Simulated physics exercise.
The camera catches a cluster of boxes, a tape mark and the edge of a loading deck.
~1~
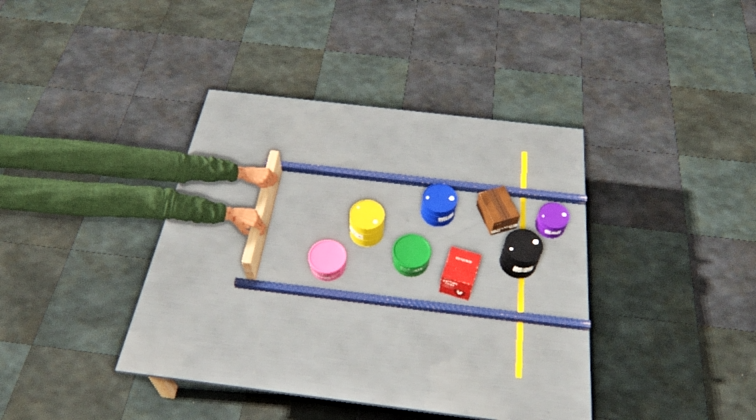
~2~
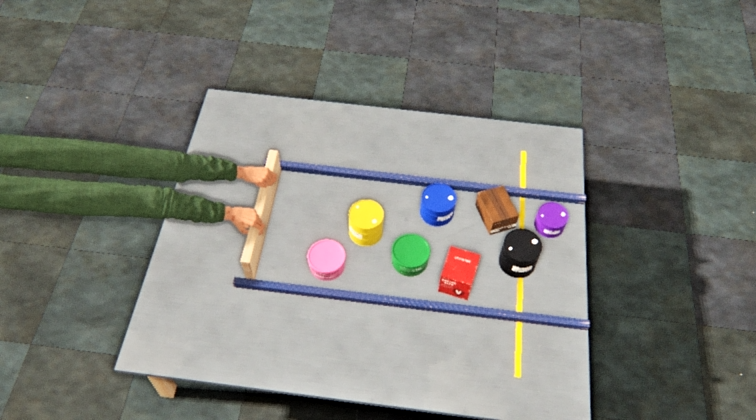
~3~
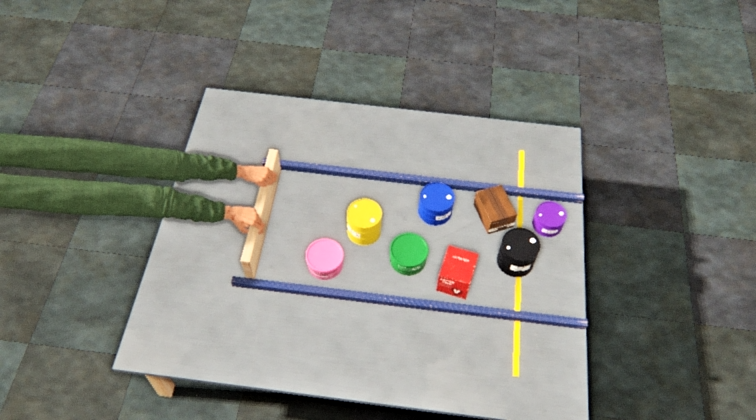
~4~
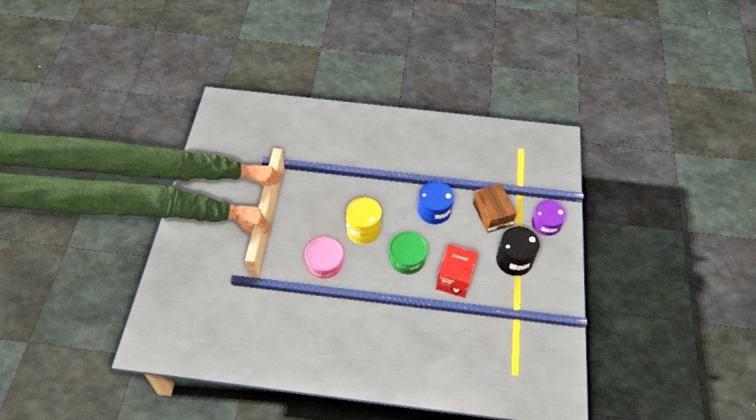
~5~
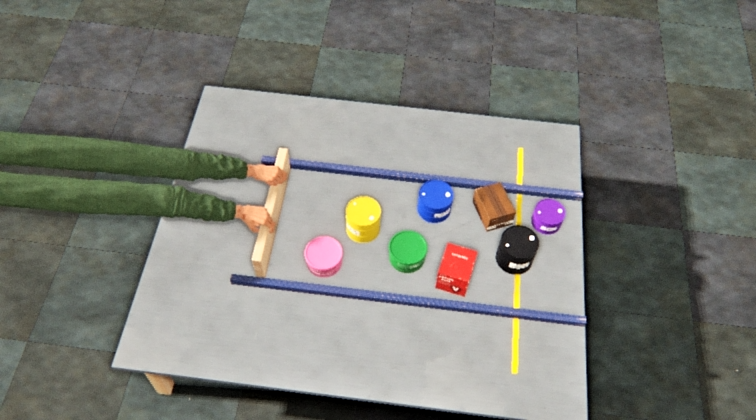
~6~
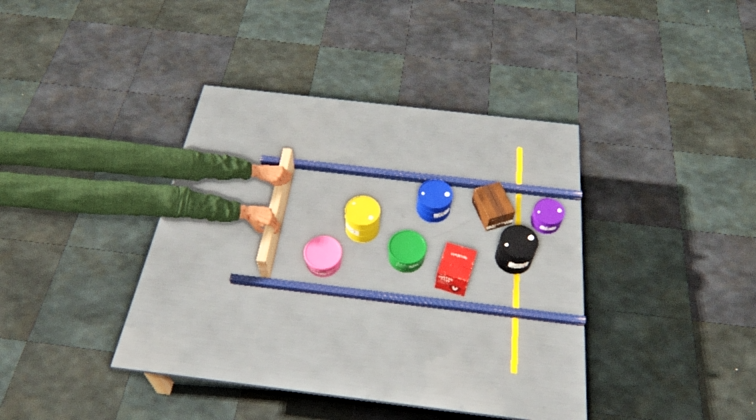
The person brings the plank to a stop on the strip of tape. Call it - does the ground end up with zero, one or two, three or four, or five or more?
The ground ends up with one or two.
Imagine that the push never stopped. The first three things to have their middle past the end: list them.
In order: The purple canister, the black canister, the red box.
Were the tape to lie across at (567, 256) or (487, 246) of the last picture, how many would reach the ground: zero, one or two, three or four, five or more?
Taking them in turn, 5 or more; none.
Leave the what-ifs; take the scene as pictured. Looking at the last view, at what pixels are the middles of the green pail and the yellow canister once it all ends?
I'd put one at around (557, 266) and the other at around (537, 235).
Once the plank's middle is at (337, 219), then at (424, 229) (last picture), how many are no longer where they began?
First 1, after that 5.
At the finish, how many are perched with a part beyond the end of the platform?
Tally: 2.
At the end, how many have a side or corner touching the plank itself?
All in all, 3.
A little later, none off yet; purple canister at rest near (547, 216); black canister at rest near (516, 250); brown box at rest near (493, 206).
Next, none off yet; purple canister shifted a little near (554, 217); black canister shifted about its own width near (551, 251); brown box shifted about its own width near (525, 208).
When it is over, the number that fall off is one or two; down, black canister and purple canister.
